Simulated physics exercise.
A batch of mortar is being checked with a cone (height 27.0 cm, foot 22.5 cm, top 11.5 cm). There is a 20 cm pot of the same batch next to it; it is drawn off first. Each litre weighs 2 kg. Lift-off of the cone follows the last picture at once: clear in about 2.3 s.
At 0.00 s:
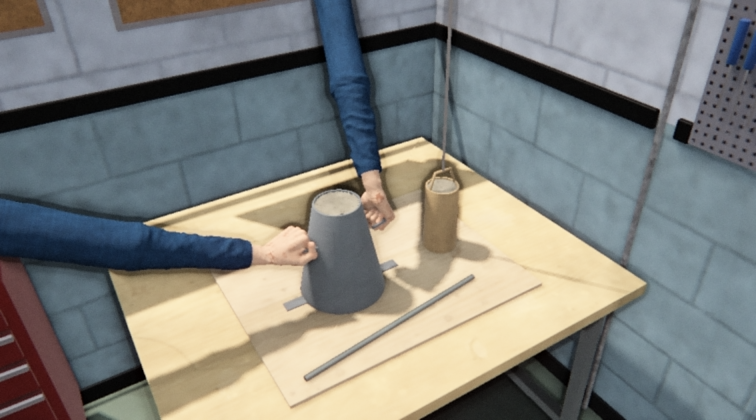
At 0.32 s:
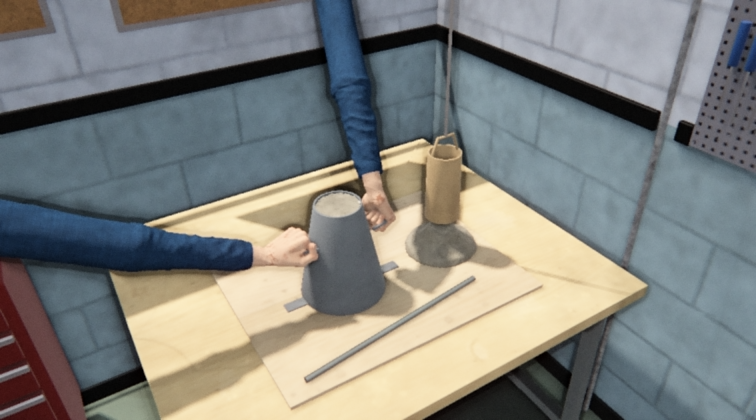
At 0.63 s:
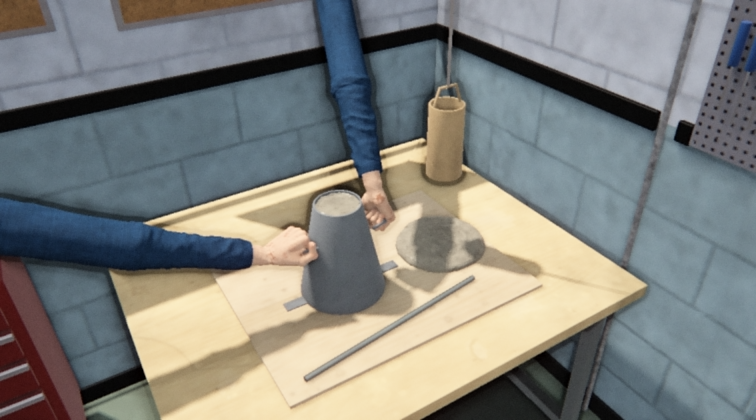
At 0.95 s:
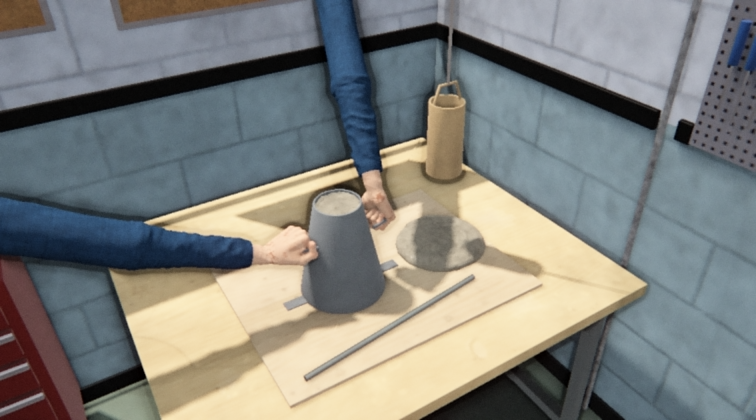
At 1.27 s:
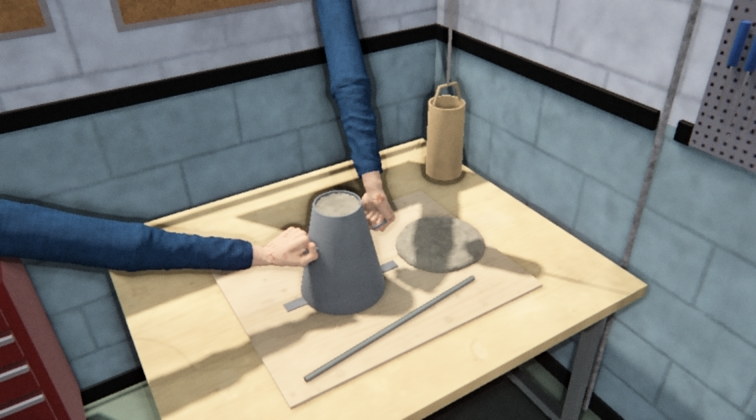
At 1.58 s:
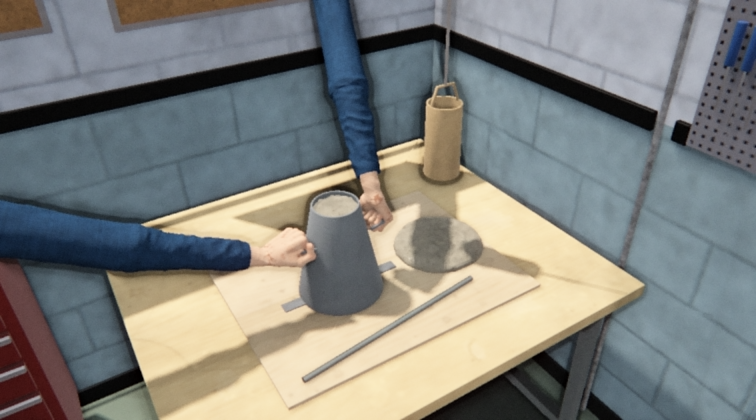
At a wooden workbench in a block-walled workshop, two blue-sleeved hands hold a grey cone in place while a tan pot beside it rises on a line, leaving a grey heap that spreads low and wide, then stays still.
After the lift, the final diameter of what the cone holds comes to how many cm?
Around 52 centimetres.
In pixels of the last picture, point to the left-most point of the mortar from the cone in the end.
That point lies close to (247, 301) in the last picture.
After 2.2 s, the cone is up 7.1 cm; the mortar has come down 18 cm to 8.6 cm and is 44 cm wide.
After 2.7 s, the cone is up 16 cm; the mortar has come down 22 cm to 4.9 cm and is 51 cm wide.
After 3.3 s, the cone is up 27 cm; the mortar has come down 22 cm to 4.9 cm and is 51 cm wide.
After 4.0 s, the cone is clear; the mortar has come down 22 cm to 4.9 cm and is 51 cm wide.
After 4.6 s, at rest, the cone is clear; the mortar has come down 22 cm to 4.9 cm and is 51 cm wide.
